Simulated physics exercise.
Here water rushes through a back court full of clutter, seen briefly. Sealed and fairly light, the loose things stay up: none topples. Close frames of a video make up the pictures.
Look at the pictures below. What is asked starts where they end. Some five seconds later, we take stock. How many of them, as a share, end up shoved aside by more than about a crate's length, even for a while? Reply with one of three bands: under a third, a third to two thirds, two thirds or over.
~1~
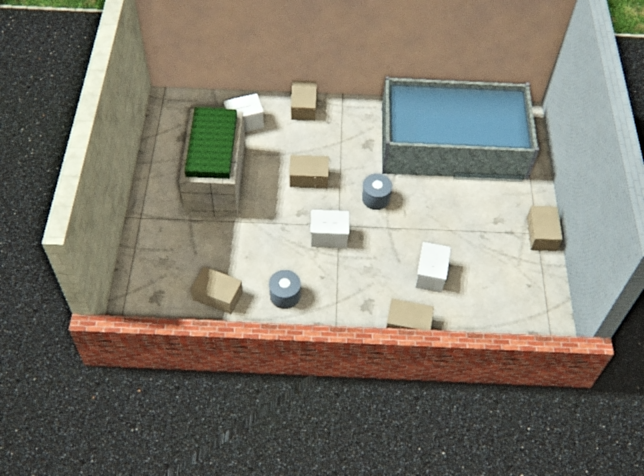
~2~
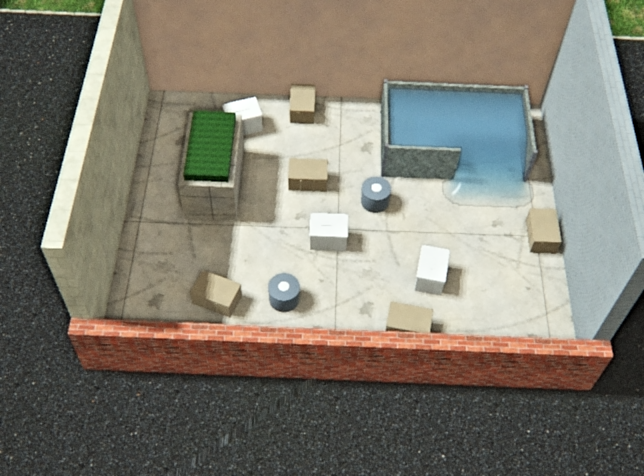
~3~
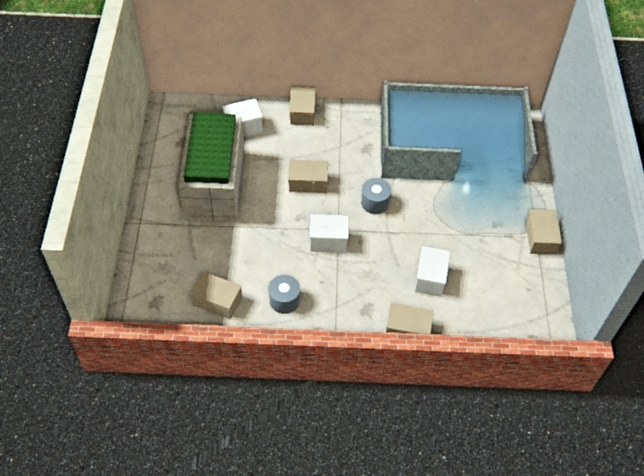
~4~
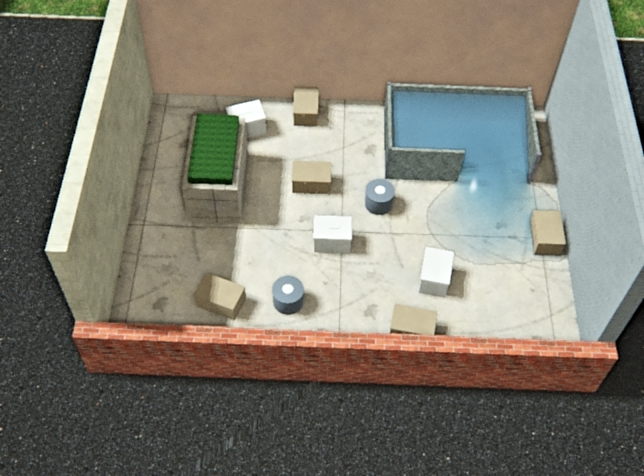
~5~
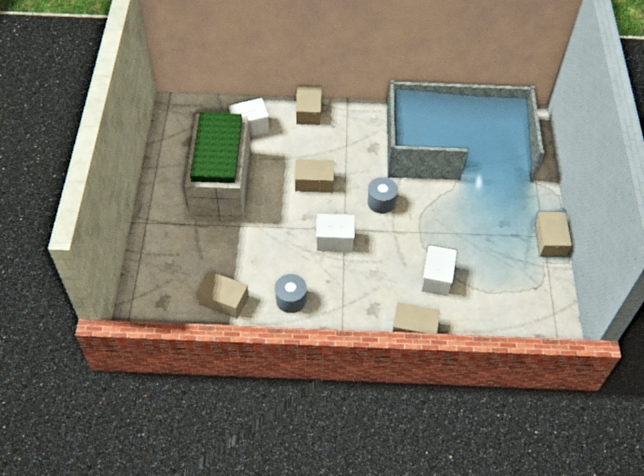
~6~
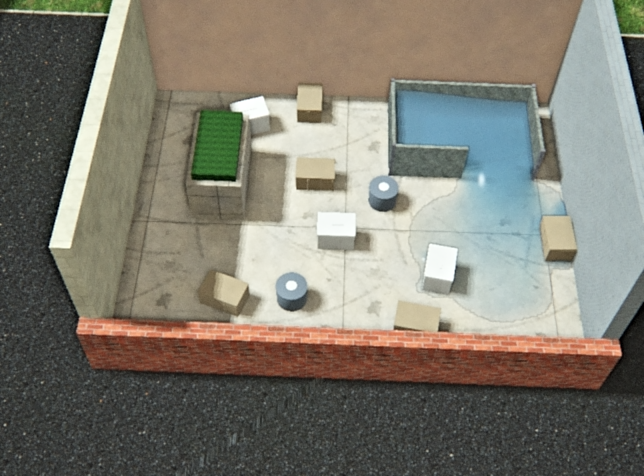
A third to two thirds.
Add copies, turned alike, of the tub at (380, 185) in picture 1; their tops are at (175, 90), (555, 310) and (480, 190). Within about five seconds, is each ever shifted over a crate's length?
Outcome per entry: Stays where it is / knocked aside / knocked aside.
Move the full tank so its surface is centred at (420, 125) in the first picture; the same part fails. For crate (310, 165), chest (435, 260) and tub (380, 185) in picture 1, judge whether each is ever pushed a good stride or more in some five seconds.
Lab note - in sequence: Less than that; displaced that much; less than that.
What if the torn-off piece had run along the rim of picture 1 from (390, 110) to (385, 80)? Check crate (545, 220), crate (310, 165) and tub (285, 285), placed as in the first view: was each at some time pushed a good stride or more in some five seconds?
Results in order: Stayed within it / stayed within it / moved that far.
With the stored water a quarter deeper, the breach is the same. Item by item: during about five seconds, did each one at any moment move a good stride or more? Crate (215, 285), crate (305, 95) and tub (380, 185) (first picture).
Item by item: Cleared the mark, then missed the mark, then missed the mark.
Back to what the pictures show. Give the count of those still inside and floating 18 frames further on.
I count 4.
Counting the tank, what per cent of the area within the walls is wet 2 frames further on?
30 per cent or so.
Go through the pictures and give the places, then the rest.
The first frame shows a crate at (547, 222) rests on the ground; a crate at (304, 94) rests on the ground; 0 of 10 have shifted.
The second frame shows a crate at (546, 225), on the bottom; a crate at (303, 97), on the bottom; 0 of 10 have shifted.
The third frame shows a crate at (546, 226), on the bottom; a crate at (303, 99) rests on the ground; 0 of 10 have shifted.
The fourth frame shows a crate at (550, 227) rests on the ground; a crate at (306, 100) rests on the ground; 0 of 10 have shifted.
The fifth frame shows a crate at (555, 229) rests on the ground, close to its start; a crate at (309, 98), on the bottom; 1 of 10 have shifted.
The sixth frame shows a crate at (560, 232), on the bottom, close to its start; a crate at (310, 96) rests on the ground; 1 of 10 have shifted.
A moment on, 1 of 10 are well off their spots; 1 afloat.
Next, 2 of 10 are well off their spots; 1 afloat.
Later, 4 of 10 are well off their spots; 4 afloat.
In the end, 5 of 10 are well off their spots, and 5 have been at some point; 4 afloat.
